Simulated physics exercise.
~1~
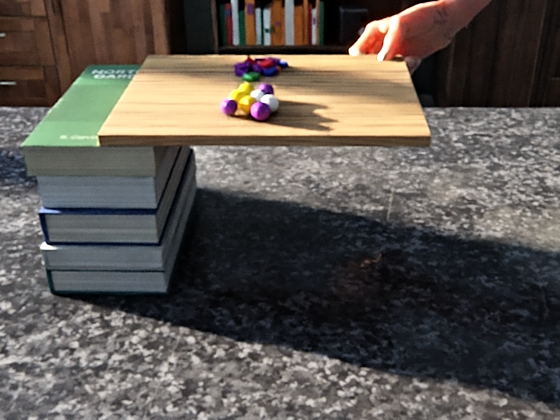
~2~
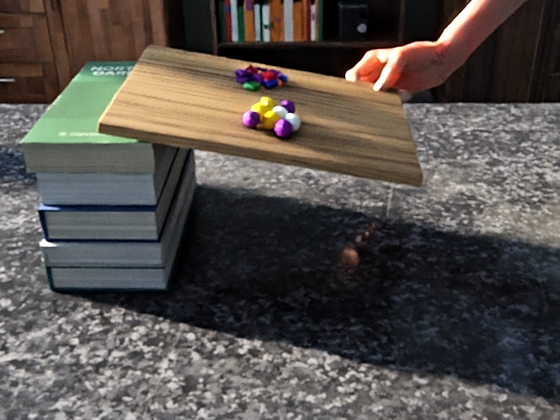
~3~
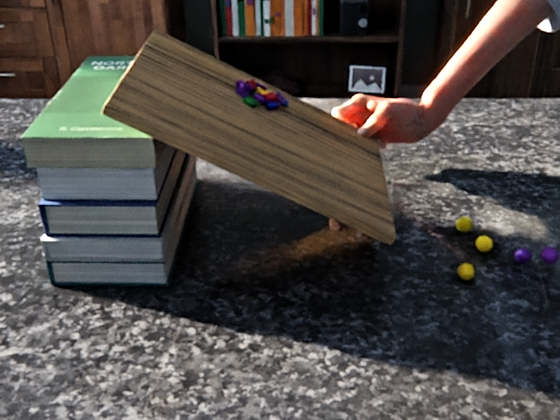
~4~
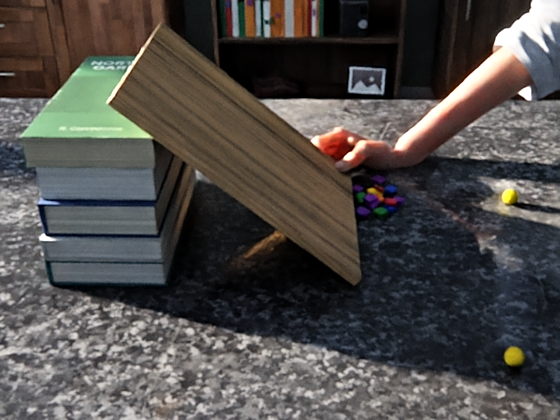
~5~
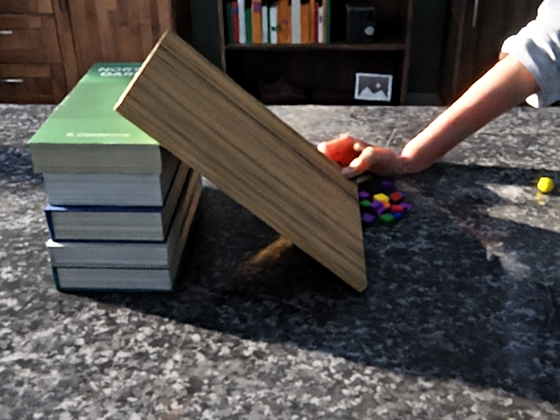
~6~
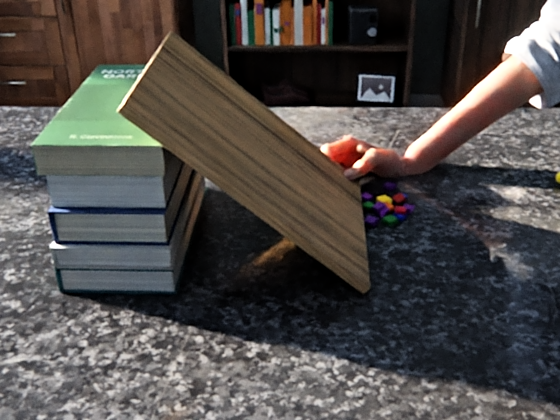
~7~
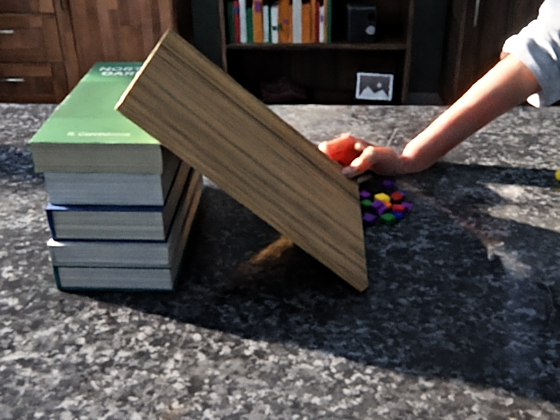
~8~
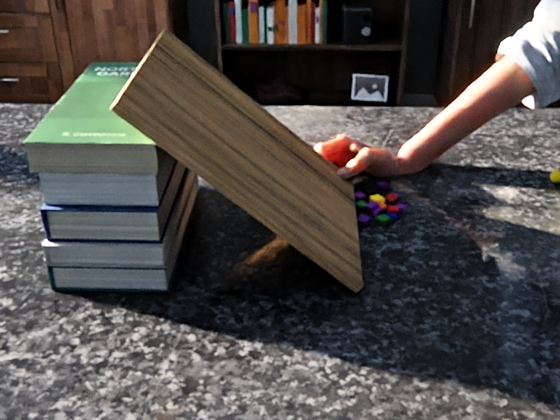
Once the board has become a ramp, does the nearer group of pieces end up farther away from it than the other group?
Yes, the nearer balls roll well away to the right, most of them out of view, while the other group stays gathered at the foot of the board.
We see a hand lower one end of a wooden board propped on stacked books until it rests as a ramp; the nearer yellow, purple and white balls roll far off to the right, while the farther colourful pieces slide down later and stop at its foot.
